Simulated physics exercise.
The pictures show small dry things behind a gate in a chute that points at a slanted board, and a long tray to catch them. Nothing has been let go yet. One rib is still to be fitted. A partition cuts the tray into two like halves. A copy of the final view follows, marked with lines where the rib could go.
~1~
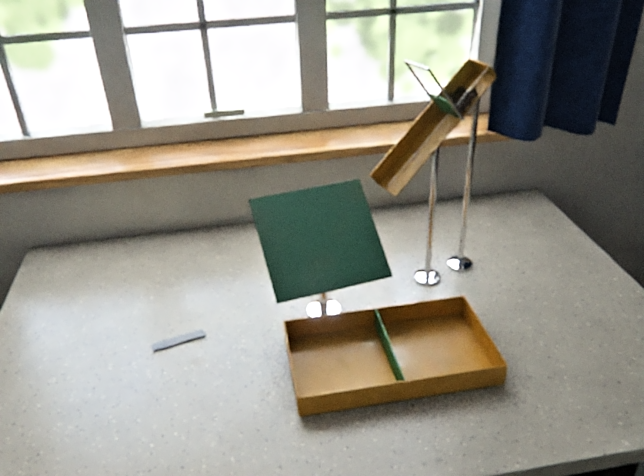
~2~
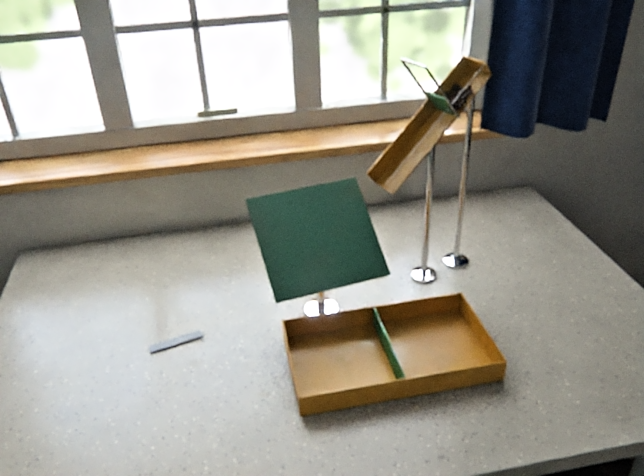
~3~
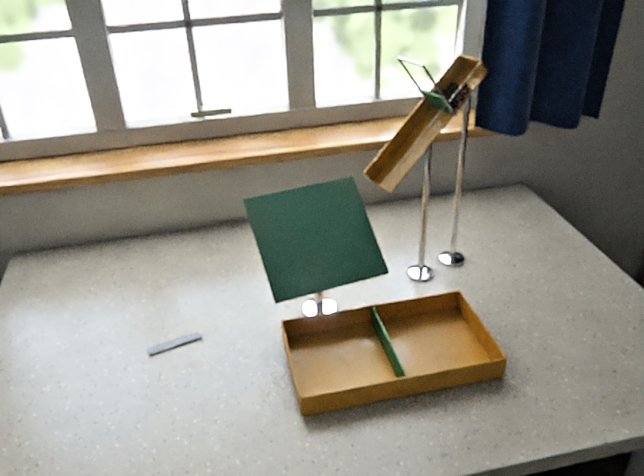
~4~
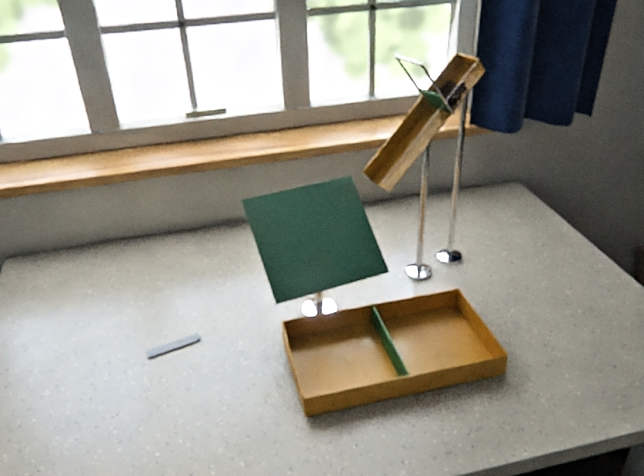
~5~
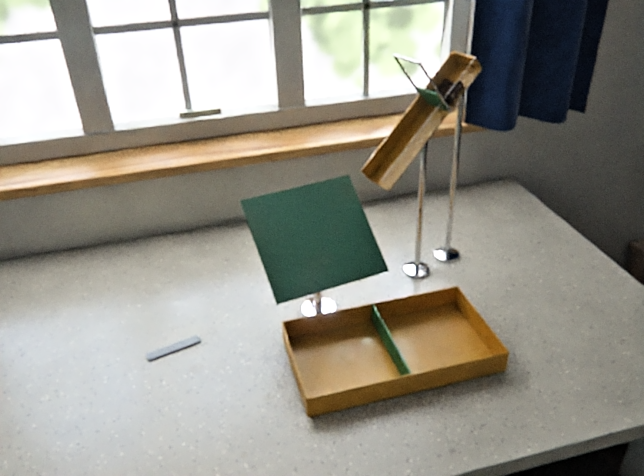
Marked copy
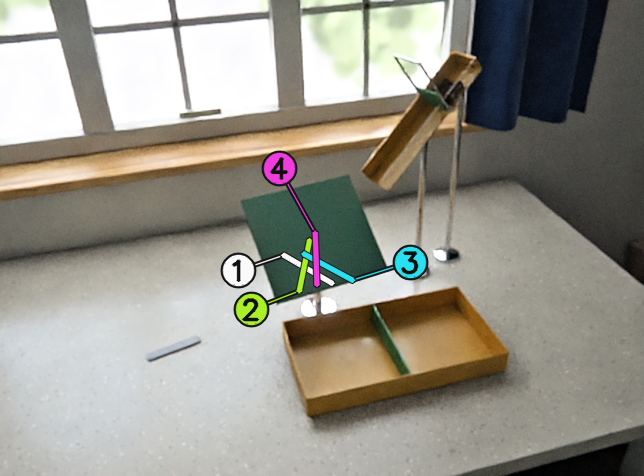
On a speckled tabletop by a window, a raised wooden chute, tilted green board and divided tray stay still as the view shifts slightly.
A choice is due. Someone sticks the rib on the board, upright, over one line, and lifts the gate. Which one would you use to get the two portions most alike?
Take 3.
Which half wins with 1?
The left half.
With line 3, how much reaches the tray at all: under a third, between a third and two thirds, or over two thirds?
Over two thirds.
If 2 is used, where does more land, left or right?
More lands on the left.
On the marked copy, line 1 from (283, 255) to (332, 283); line 2 from (309, 240) to (299, 290); line 3 from (303, 253) to (352, 280); line 4 from (315, 233) to (316, 284).
With 1, of what is caught, nearly all in the left half, a small part in the right.
With 2, of what is caught, nearly all in the left half, a stray few in the right.
With 3, of what is caught, about a third in the left half, about two thirds in the right.
With 4, of what is caught, nearly all in the left half, a stray few in the right.
